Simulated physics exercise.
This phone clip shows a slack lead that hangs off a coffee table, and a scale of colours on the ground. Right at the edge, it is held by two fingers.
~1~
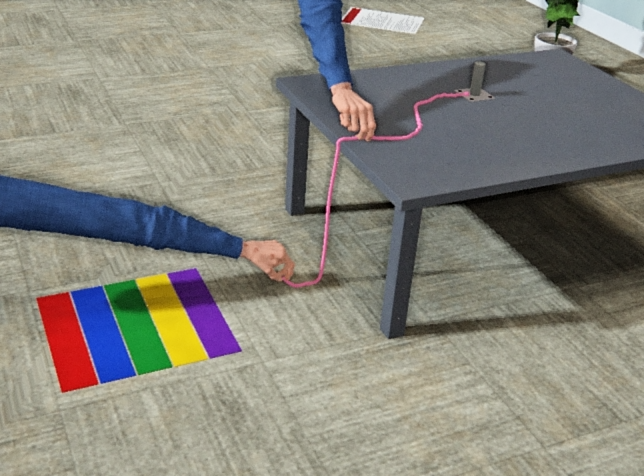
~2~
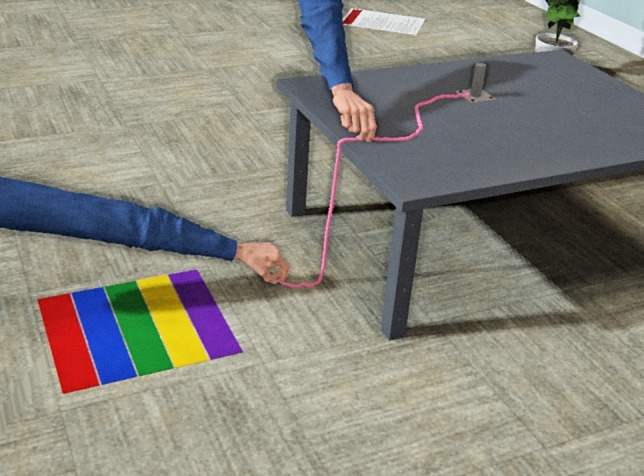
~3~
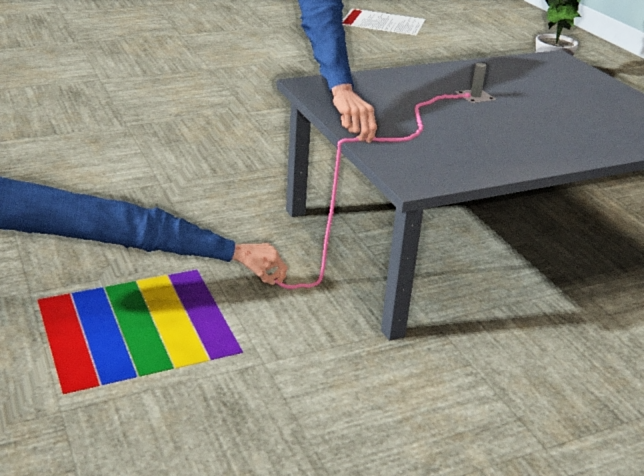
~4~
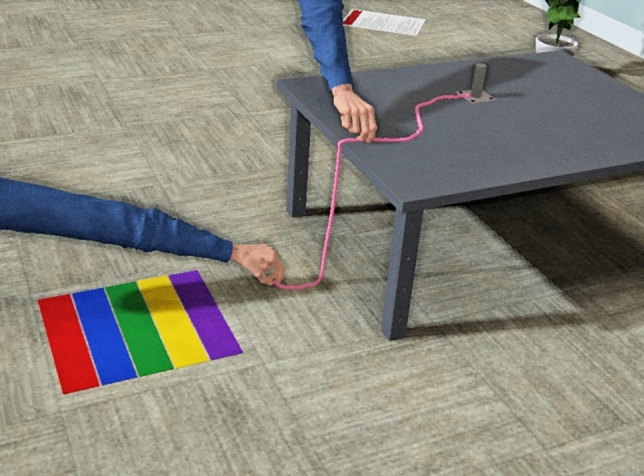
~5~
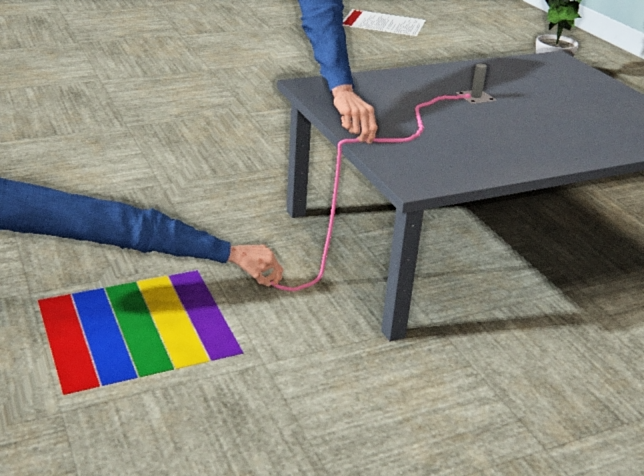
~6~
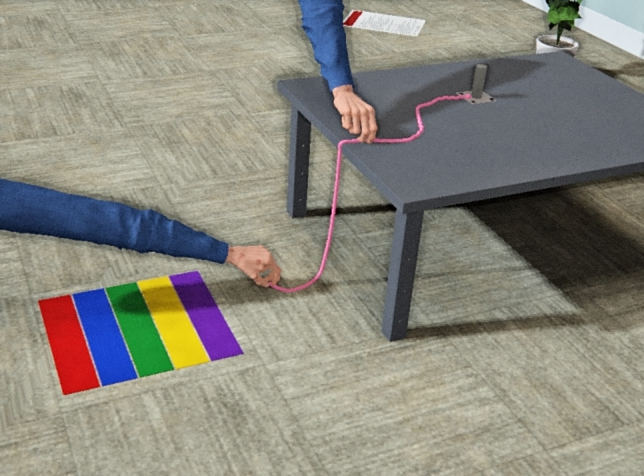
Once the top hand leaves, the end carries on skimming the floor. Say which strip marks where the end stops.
The green strip marks it.
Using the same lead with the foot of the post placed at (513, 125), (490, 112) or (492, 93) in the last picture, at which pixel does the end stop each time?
First try about (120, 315), second about (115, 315), third about (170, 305).
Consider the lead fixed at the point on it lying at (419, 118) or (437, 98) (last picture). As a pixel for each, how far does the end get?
Try one ends near (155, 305), try two near (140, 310).
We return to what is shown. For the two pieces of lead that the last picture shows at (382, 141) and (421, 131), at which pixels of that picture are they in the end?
You'll find the first mark at (339, 142) and the second mark at (381, 127).
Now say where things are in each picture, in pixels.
End (284, 278); purple (218, 338); yellow (183, 346); green (149, 353); blue (112, 361); red (75, 370), in the first picture.
End (278, 280); lead through (442, 97) (418, 115) (404, 139) (339, 152) (330, 214) (322, 274), in the second picture.
End (276, 281), in the third picture.
End (274, 282); lead through (443, 98) (418, 116) (404, 140) (339, 153) (332, 214) (322, 275), in the fourth picture.
End (272, 283), in the fifth picture.
End (270, 283); lead through (443, 99) (418, 117) (404, 141) (340, 153) (333, 215) (319, 276), in the sixth picture.
Soon after, end near (207, 296); over purple.
Then, end near (163, 305); over yellow.
At full stretch, end near (135, 310); over green. It gets as far as the green strip.
